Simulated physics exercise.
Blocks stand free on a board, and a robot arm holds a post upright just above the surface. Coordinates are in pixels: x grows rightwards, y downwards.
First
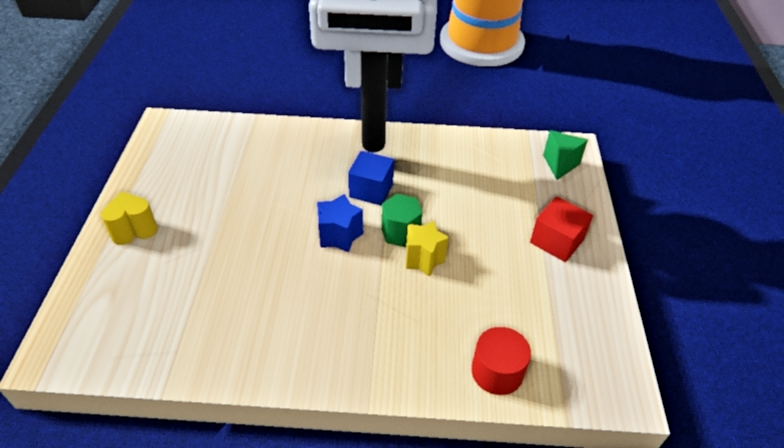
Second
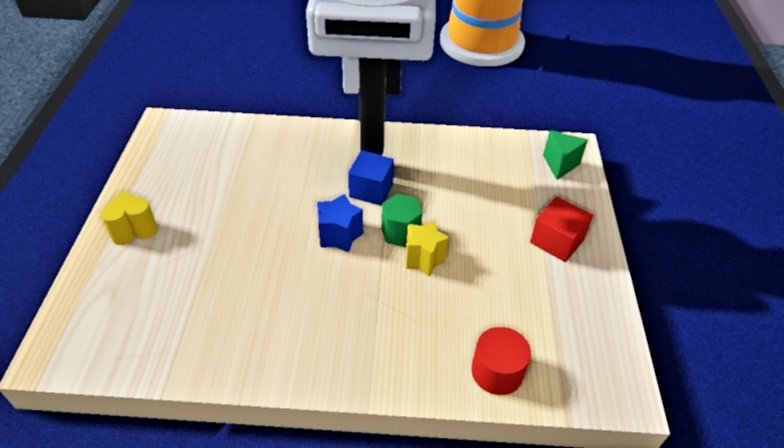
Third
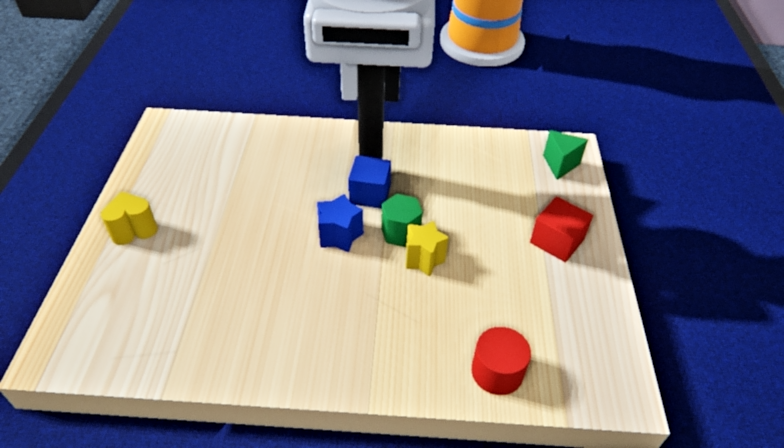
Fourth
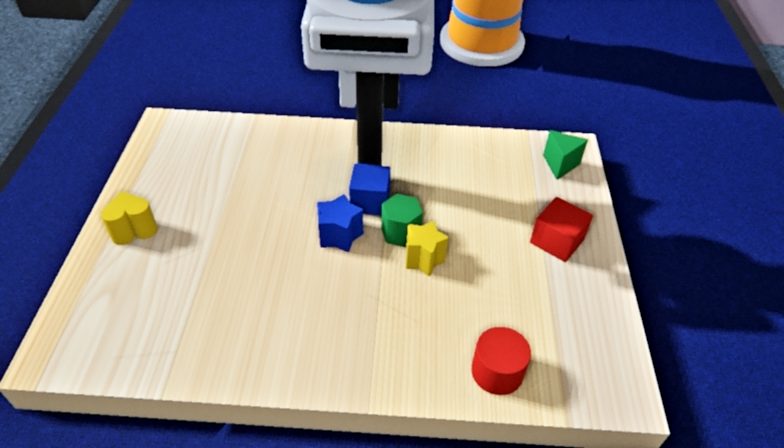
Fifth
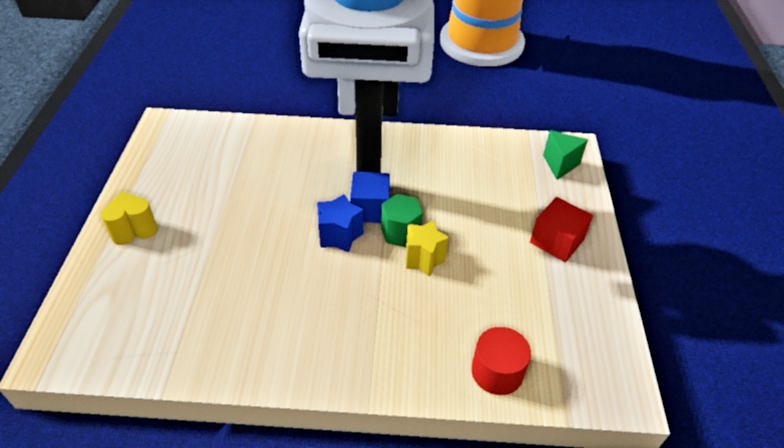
We see a robot arm holding a black post above a wooden board of colored blocks; the post moves toward the viewer and pushes the blue cube a short way, closer to the blue star and green hexagonal block.
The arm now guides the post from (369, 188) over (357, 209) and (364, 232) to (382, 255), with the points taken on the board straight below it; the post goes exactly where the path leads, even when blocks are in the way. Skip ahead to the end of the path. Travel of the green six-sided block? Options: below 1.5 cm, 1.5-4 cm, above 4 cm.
The block winds up 1.5 to 4 cm from where it is now.
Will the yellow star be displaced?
Yes.
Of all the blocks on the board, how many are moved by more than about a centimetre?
My prediction: No fewer than three blocks.
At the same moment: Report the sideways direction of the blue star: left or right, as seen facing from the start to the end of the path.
It is pushed towards the right-hand side.
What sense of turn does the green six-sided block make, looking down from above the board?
Overhead view: Anti-clockwise.
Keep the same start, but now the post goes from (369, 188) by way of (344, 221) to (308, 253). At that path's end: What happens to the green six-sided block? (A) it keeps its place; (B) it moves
Option B.
What follows on the original path. One third of the way, post at (357, 195); blue star at (330, 221), turned 20° clockwise; blue four-sided block at (367, 207), turned 25° anticlockwise; green six-sided block at (411, 218), turned 30° anticlockwise; yellow star at (434, 242).
Two thirds of the way, post at (365, 219); blue star at (327, 224), turned 25° clockwise; blue four-sided block at (375, 232), turned 20° anticlockwise; green six-sided block at (413, 220), turned 45° anticlockwise; yellow star at (437, 244).
At the end, post at (382, 241); blue star at (327, 224), turned 25° clockwise; blue four-sided block at (385, 257); green six-sided block at (414, 220), turned 50° anticlockwise; yellow star at (439, 245).
